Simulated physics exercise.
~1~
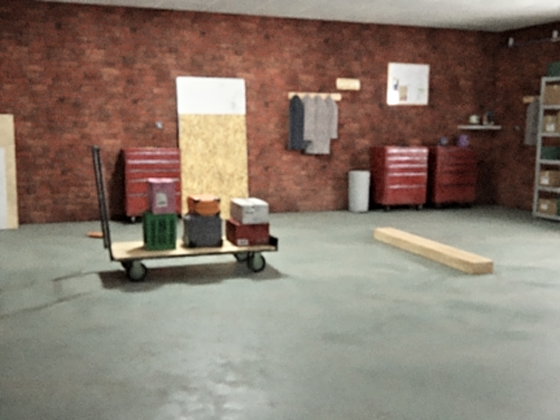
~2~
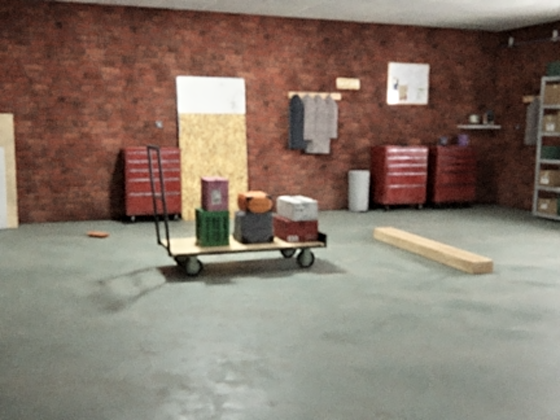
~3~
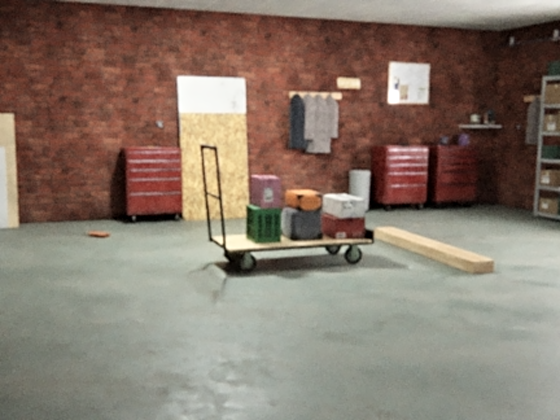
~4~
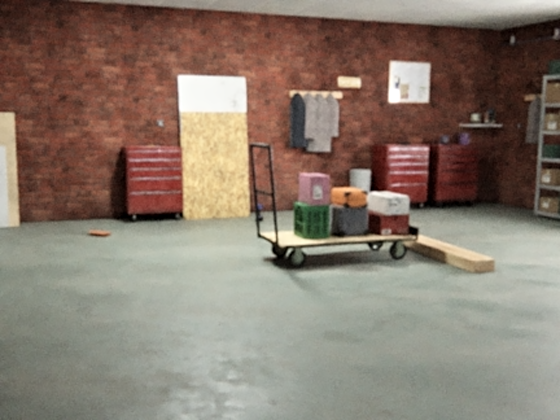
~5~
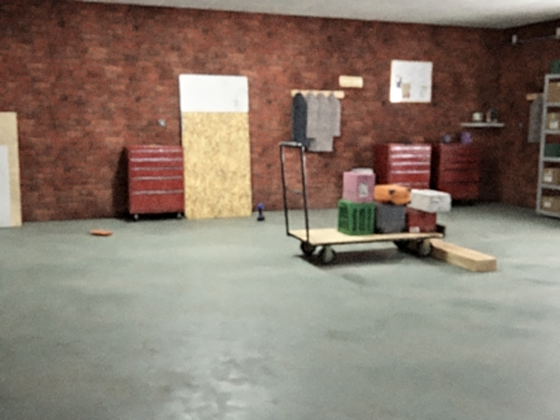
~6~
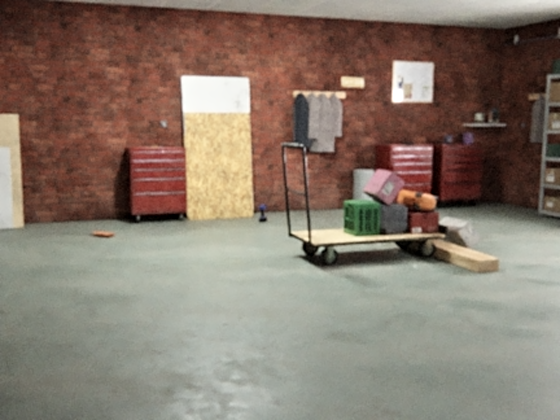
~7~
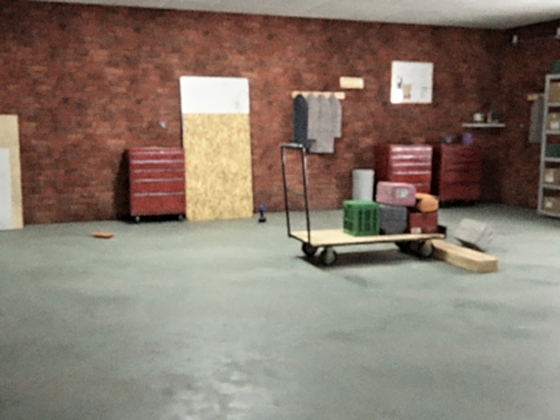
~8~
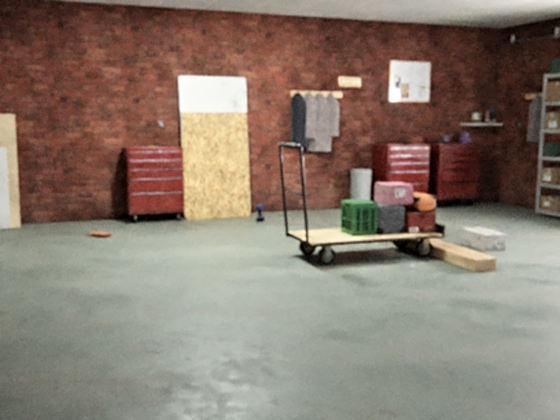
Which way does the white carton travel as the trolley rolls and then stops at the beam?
The white carton travels to the right, riding on the trolley and then tumbling off past its front end onto the floor.
